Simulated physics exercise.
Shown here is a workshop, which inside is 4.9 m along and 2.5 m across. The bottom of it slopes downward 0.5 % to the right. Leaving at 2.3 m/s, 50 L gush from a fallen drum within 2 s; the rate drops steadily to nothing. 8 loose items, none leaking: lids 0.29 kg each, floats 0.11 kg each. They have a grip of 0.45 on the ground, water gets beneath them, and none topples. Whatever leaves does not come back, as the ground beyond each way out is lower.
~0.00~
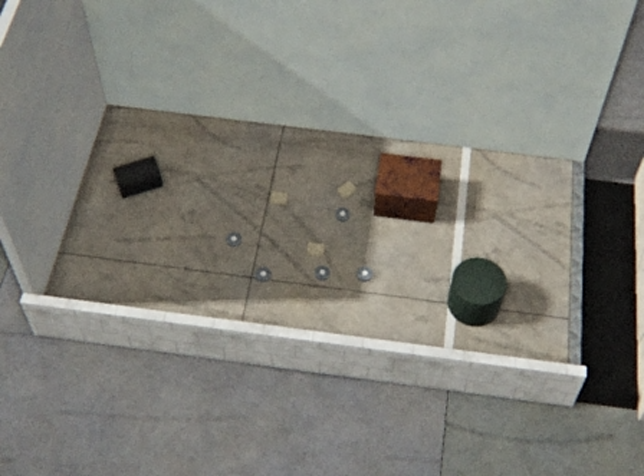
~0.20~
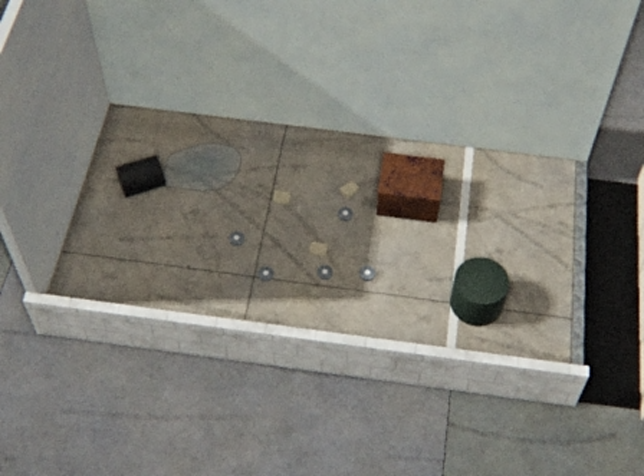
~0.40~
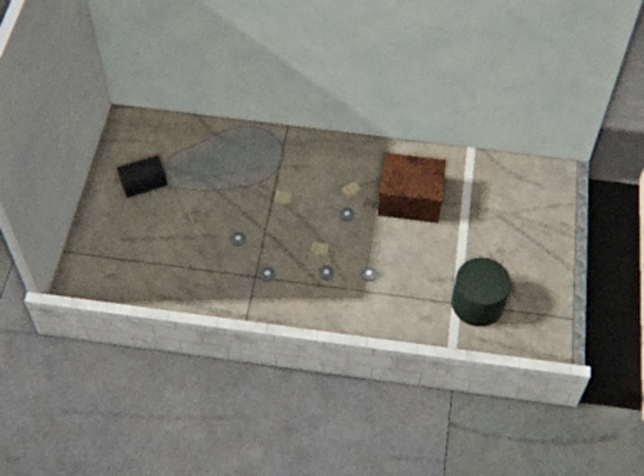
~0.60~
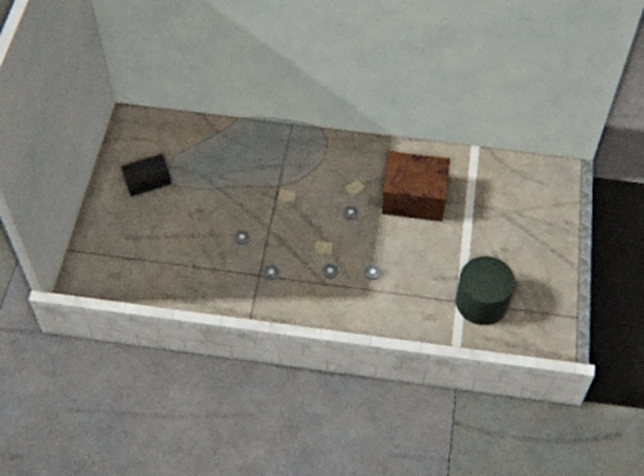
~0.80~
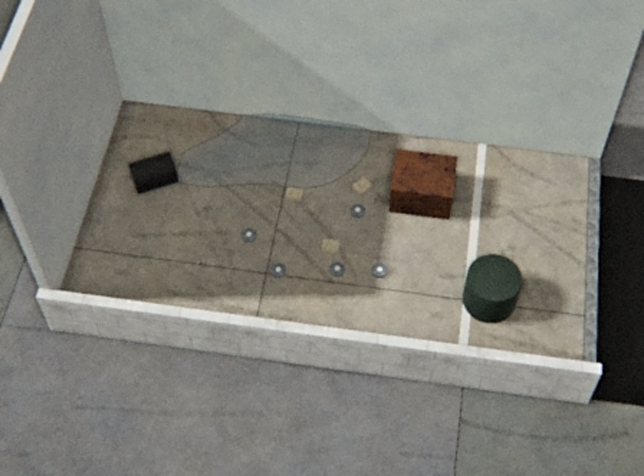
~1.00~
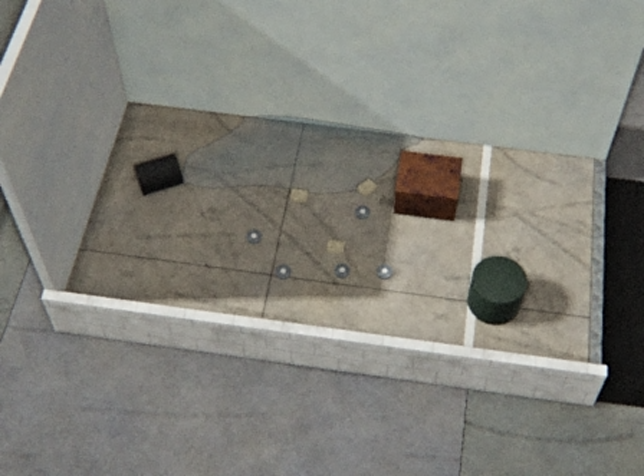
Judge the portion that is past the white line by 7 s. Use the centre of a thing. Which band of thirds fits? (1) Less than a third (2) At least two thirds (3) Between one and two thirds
The answer is 1.
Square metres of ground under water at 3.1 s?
Wet area: Approx. 2.5 m2.
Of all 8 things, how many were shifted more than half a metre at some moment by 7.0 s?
I make it 1.
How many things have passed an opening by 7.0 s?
That would be 0.
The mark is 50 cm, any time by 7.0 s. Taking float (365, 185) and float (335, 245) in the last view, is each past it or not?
Exceeds it; stays within.
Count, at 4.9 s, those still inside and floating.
At that point I count 0.
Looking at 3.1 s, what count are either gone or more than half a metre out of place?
1.
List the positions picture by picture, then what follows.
In the first picture, a lid at (322, 272) rests on the ground; a float at (316, 248), on the bottom; water covers 0.0 m2; 0 of 8 have shifted.
In the second picture, a lid at (325, 272), on the bottom; a float at (318, 247), on the bottom; 0.3 m2 under water; 0 of 8 have shifted.
In the third picture, a lid at (326, 272), on the bottom; a float at (320, 248) rests on the ground; water covers 0.7 m2; 0 of 8 have shifted.
In the fourth picture, a lid at (330, 271), on the bottom; a float at (324, 246) rests on the ground; water covers 1.0 m2; 0 of 8 have shifted.
In the fifth picture, a lid at (337, 269) rests on the ground; a float at (331, 244), on the bottom; 1.3 m2 under water; 0 of 8 have shifted.
In the sixth picture, a lid at (342, 270) rests on the ground; a float at (336, 246) rests on the ground; water covers 1.5 m2; 0 of 8 have shifted.
After 1.4 s 0 of 8 are over the mark; 0 afloat.
After 3.1 s 0 of 8 are over the mark; 0 afloat.
After 4.9 s 0 of 8 are over the mark; 0 afloat.
After 7.0 s 0 of 8 are over the mark; 0 afloat.
